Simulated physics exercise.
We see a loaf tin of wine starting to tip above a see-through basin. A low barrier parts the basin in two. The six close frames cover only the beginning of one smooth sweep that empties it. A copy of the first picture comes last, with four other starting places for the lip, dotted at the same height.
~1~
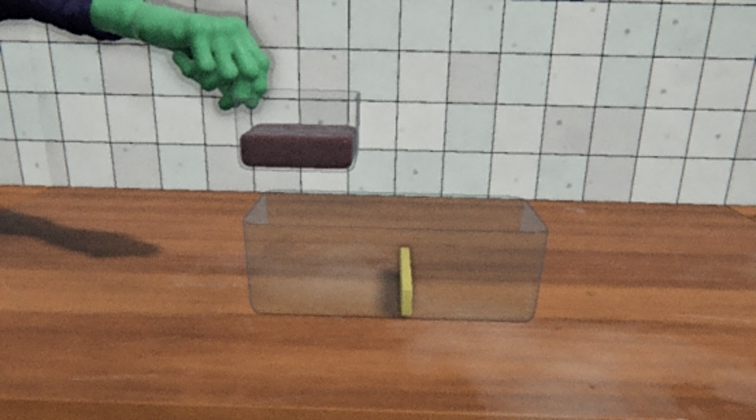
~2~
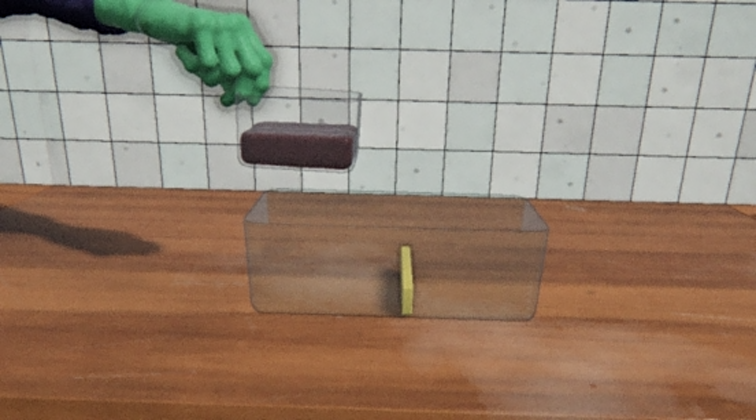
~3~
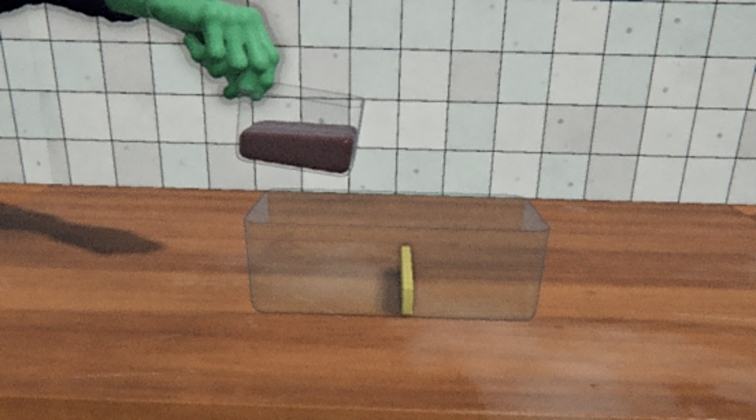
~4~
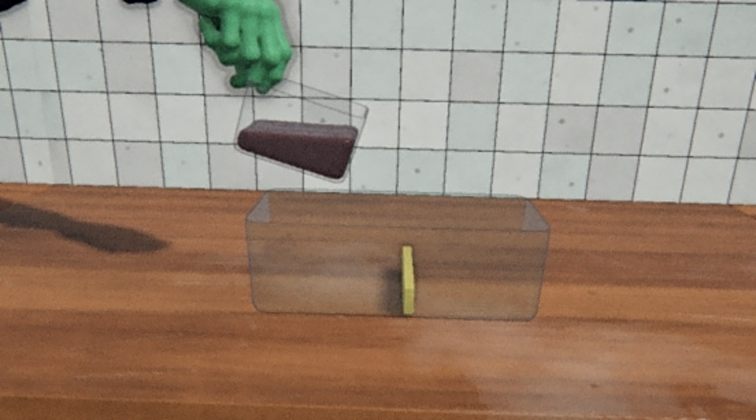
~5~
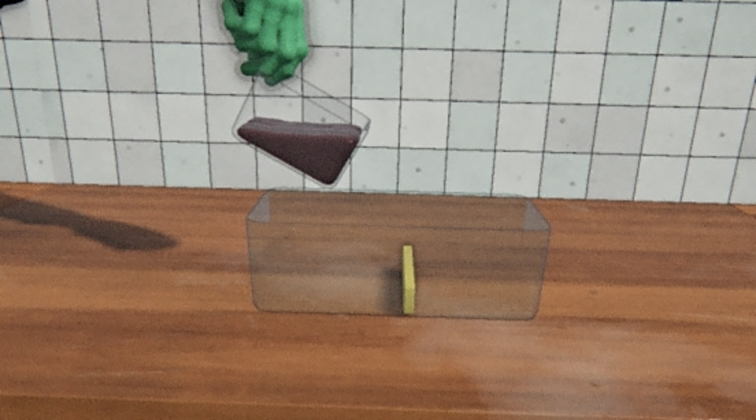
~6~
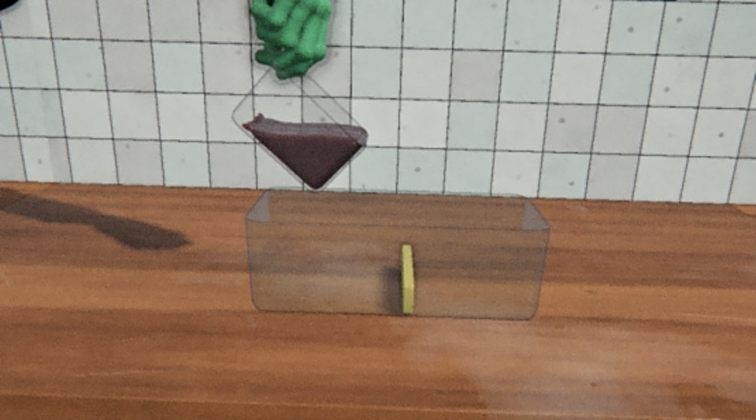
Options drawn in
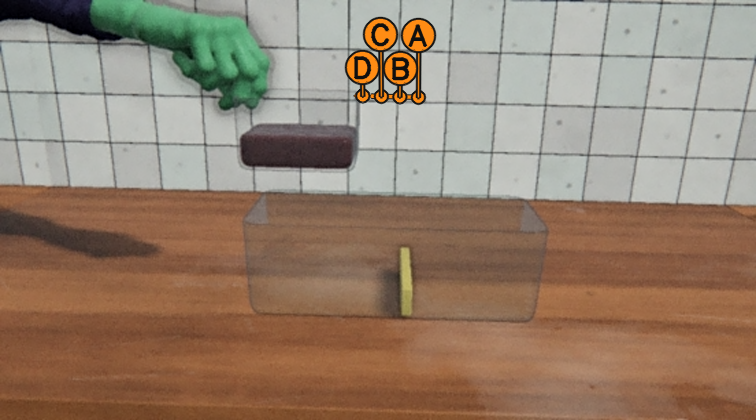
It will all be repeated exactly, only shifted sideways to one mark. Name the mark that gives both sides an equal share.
The answer is spot C.
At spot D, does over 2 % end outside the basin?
No.
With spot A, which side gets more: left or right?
The right one.
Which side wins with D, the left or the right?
The left one.
In orange, A at (418, 97); B at (399, 96); C at (381, 96); D at (362, 95).
With A, about 7 % ends left of the wall and 92 % right of it.
With B, about 28 % ends left of the wall and 72 % right of it.
With C, about 50 % ends left of the wall and 49 % right of it.
With D, about 76 % ends left of the wall and 24 % right of it.
